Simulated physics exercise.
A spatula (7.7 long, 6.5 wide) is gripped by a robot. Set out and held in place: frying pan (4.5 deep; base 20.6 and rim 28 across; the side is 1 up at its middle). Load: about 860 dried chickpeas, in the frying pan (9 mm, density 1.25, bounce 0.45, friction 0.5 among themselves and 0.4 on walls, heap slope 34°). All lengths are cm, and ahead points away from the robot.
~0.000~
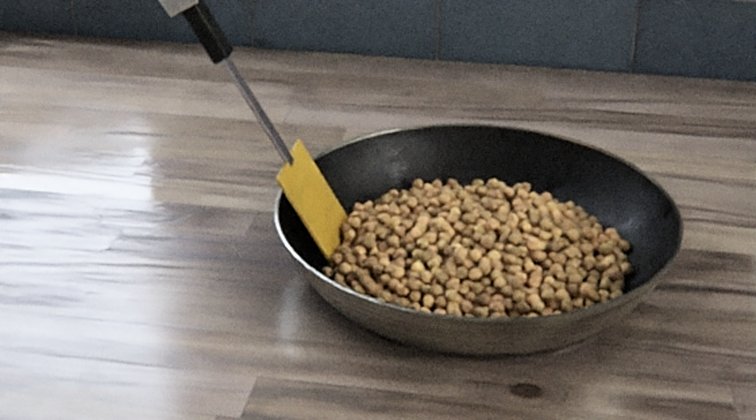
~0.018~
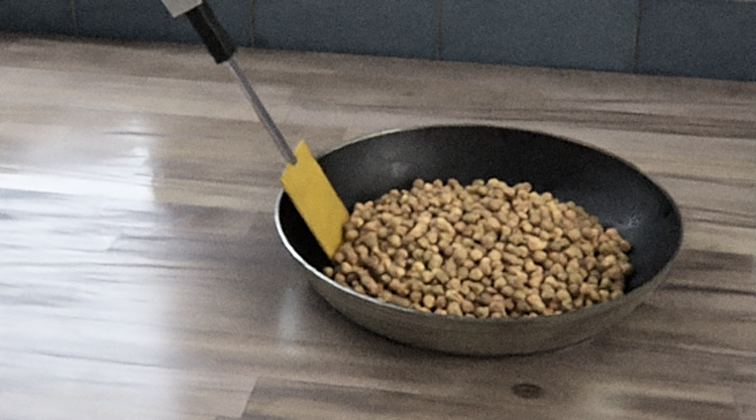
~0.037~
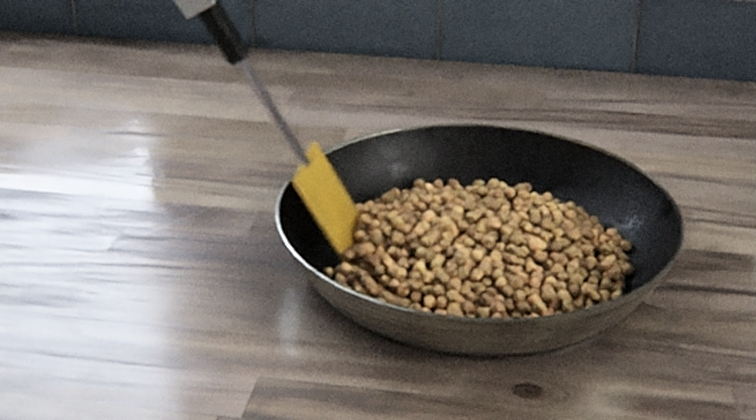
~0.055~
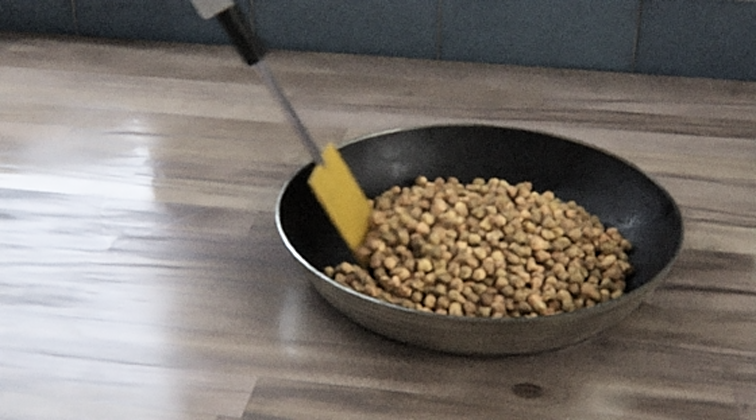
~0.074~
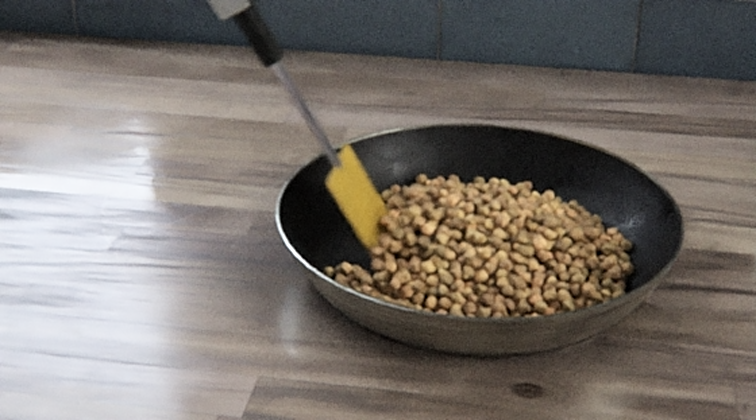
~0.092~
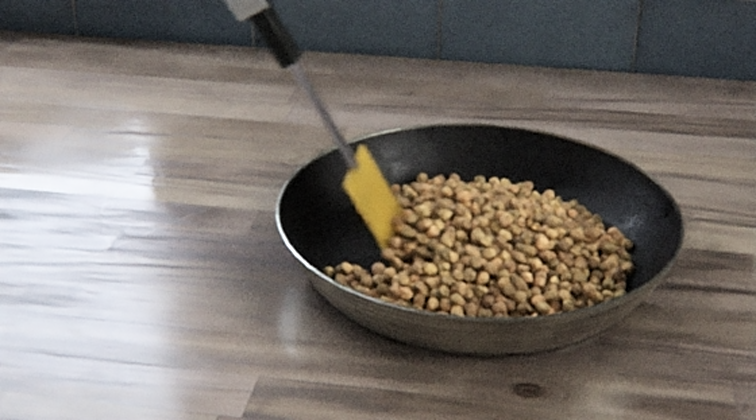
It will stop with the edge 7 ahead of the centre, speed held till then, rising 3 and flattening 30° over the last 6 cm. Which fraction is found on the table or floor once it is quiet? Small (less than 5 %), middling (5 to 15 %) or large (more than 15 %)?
Answer: Small; less than 5 % of the dried chickpeas finish on the table or floor.
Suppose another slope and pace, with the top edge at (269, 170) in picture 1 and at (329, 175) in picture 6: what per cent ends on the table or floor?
Some 0 per cent.
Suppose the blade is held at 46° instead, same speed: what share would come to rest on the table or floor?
Then about 0 per cent.
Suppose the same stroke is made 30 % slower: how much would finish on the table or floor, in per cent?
Then about 0 per cent.
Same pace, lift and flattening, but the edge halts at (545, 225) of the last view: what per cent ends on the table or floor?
Some 0 per cent.
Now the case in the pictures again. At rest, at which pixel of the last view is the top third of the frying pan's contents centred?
At about (600, 251).
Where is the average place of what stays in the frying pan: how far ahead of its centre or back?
About 4.0 cm ahead.
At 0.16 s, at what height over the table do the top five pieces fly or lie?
Some 4 cm.
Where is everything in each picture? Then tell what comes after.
The first frame shows spatula top edge at (288, 159), sloping 60°; upper third of the load around (476, 240), from x 325 to 625, top at y 185; 864 in the frying pan.
The second frame shows spatula top edge at (291, 159), sloping 60°; upper third of the load around (476, 240), from x 330 to 625, top at y 185.
The third frame shows spatula top edge at (304, 160), sloping 60°; upper third of the load around (470, 239), from x 330 to 630, top at y 185.
The fourth frame shows spatula top edge at (320, 162), sloping 60°; upper third of the load around (465, 235), from x 330 to 630, top at y 180.
The fifth frame shows spatula top edge at (337, 163), sloping 60°; upper third of the load around (469, 235), from x 330 to 630, top at y 180.
The sixth frame shows spatula top edge at (354, 164), sloping 60°; upper third of the load around (478, 237), from x 330 to 630, top at y 180; 864 in the frying pan.
By 0.16 s, sloping 60°, highest piece 4 above the table; 864 in the frying pan.
By 0.23 s, sloping 47°, highest piece 5 above the table; 864 in the frying pan.
By 0.46 s, sloping 30°, highest piece 5 above the table; 864 in the frying pan.
By 1.51 s, sloping 30°, highest piece 4 above the table; 864 in the frying pan.
Final count, 864 in the frying pan. That is 0 % on the table or floor.
